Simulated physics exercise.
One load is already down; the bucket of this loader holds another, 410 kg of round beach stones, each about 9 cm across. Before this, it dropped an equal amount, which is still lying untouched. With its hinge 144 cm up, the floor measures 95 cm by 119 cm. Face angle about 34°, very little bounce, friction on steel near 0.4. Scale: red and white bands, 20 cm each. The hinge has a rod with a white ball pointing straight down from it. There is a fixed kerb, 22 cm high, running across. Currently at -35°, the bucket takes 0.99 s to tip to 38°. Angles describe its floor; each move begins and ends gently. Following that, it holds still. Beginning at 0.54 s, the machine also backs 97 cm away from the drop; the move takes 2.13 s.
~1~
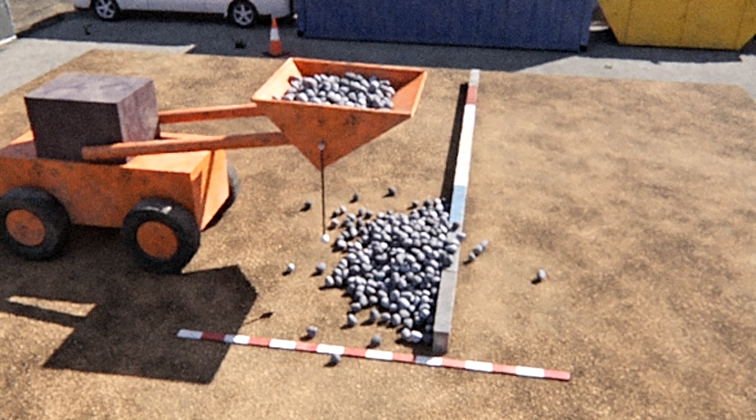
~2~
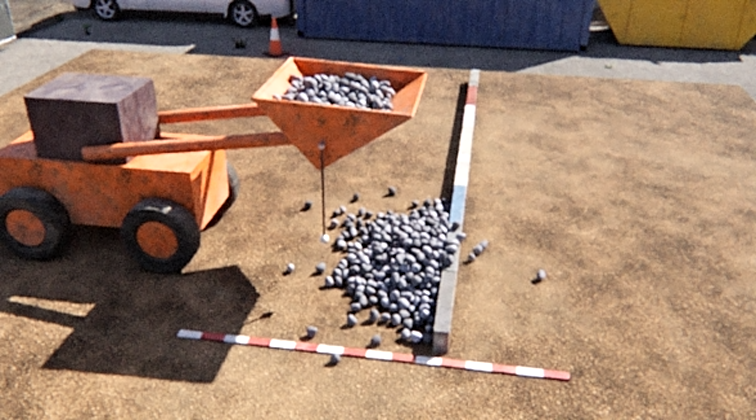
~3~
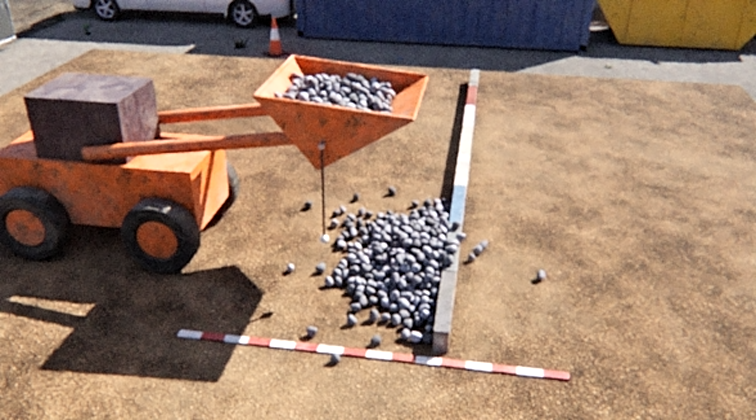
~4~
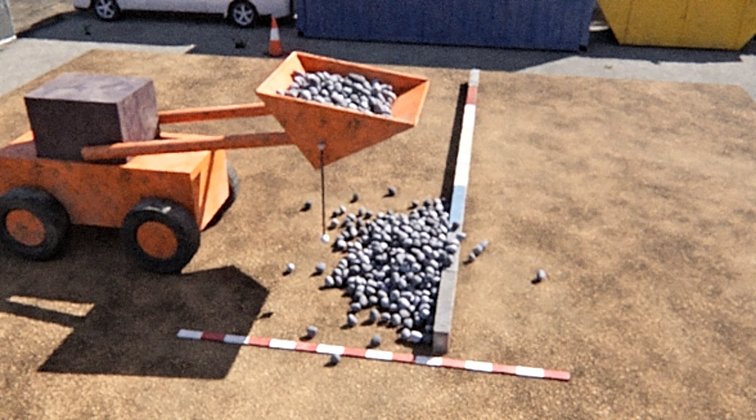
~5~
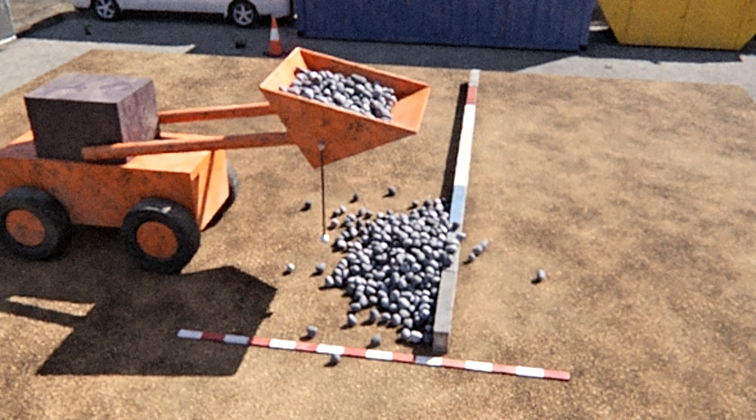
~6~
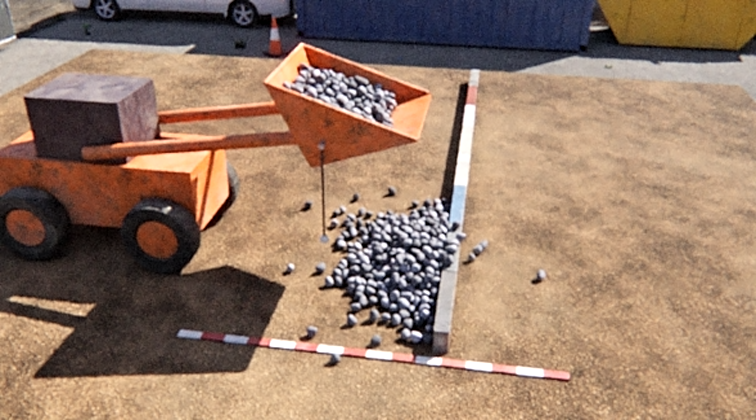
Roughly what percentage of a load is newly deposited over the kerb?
Around 11 per cent of a load is newly deposited there.
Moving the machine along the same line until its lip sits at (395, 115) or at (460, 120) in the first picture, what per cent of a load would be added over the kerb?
Case one about 0 %, case two about 50 %.
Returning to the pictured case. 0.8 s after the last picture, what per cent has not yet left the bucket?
It holds some 50 per cent.
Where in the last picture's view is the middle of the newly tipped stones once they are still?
Around (403, 246) in the last picture.
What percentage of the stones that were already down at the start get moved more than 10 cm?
Close to 15 per cent.
Then, 0.4 s after the last picture the floor is at 26°; in per cent of one load, 100 in the bucket, 99 on this side of the kerb, 1 over the kerb; the foremost stones are at (474, 248).
Then, 0.8 s after the last picture the floor is at 38°; in per cent of one load, 52 in the bucket, 147 on this side of the kerb, 1 over the kerb; the foremost stones are at (474, 248).
Then, 2.8 s after the last picture the floor is at 38°; in per cent of one load, 0 in the bucket, 188 on this side of the kerb, 12 over the kerb; the foremost stones are at (568, 286).
Then, 5.6 s after the last picture the floor is at 38°; in per cent of one load, 0 in the bucket, 188 on this side of the kerb, 12 over the kerb; the foremost stones are at (568, 286). Net gain over the kerb, 11.
